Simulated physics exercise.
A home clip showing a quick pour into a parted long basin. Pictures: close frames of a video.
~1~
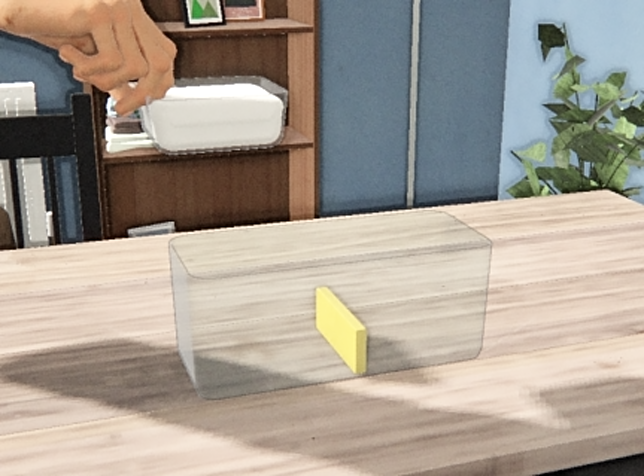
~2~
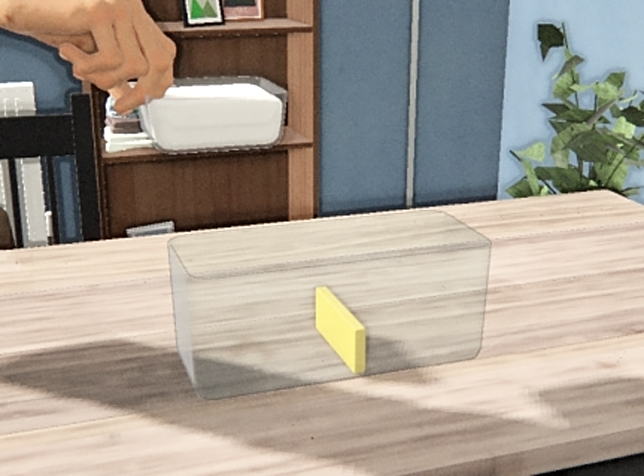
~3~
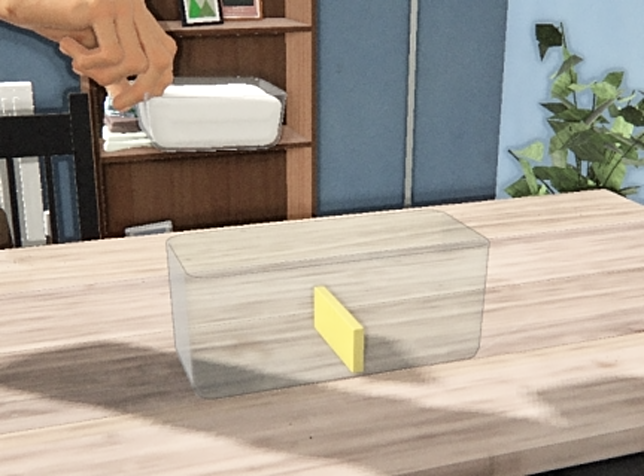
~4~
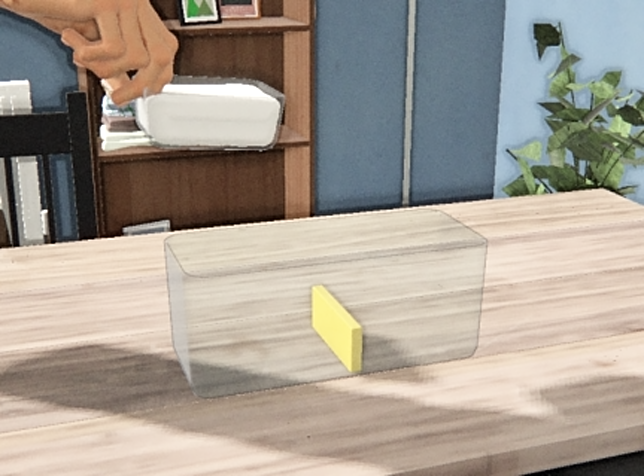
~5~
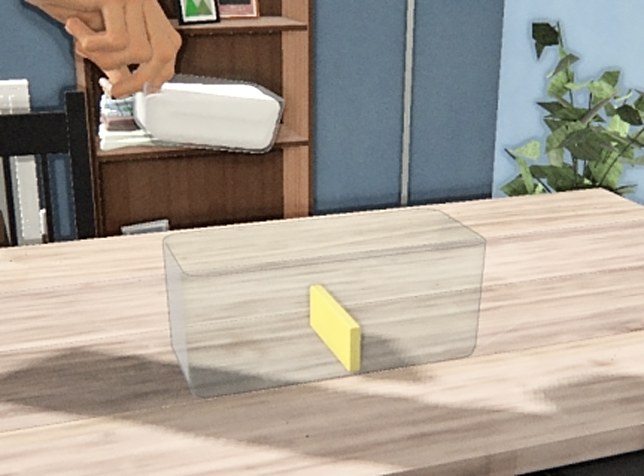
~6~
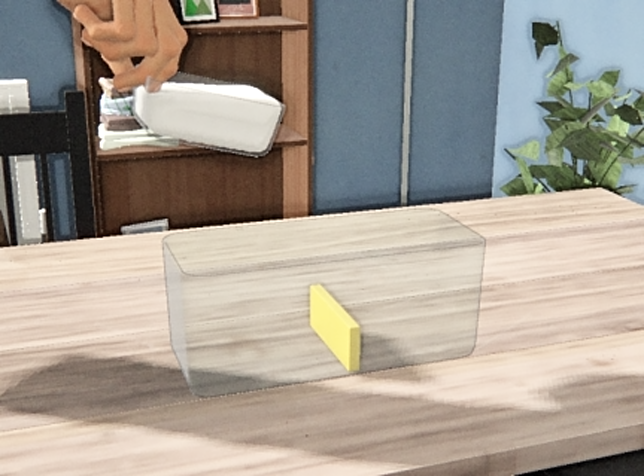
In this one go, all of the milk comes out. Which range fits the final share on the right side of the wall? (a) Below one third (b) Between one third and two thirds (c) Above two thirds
b, between one third and two thirds.
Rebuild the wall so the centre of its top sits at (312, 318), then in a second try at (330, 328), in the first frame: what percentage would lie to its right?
Roughly 70 % and 60 %.
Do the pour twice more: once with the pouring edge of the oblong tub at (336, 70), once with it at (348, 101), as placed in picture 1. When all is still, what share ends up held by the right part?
Close to 80 in a hundred, and close to 80 in a hundred.
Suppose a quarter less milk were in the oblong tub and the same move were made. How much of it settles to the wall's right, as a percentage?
Close to 20 per cent, more or less.
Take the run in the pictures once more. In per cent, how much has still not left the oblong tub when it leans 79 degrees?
20 %.
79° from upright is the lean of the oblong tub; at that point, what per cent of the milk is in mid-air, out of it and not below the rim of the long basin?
Around 50 %.
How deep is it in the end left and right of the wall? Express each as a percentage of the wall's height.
I get 20 % for the left and 30 % for the right.
A moment on, the oblong tub is tipped on its side and 18 per cent is still to pour, 12 is left of the wall and 19 right of it.
Next, the oblong tub is tipped right over and 1 per cent is still to pour, 44 is left of the wall and 47 right of it.
Then the oblong tub is tipped right over and 0 per cent is still to pour, 48 is left of the wall and 47 right of it.
Later the oblong tub is tipped right over and 0 per cent is still to pour, 48 is left of the wall and 47 right of it.
At rest 48 per cent lies left of the wall, 47 right of it and 5 outside.
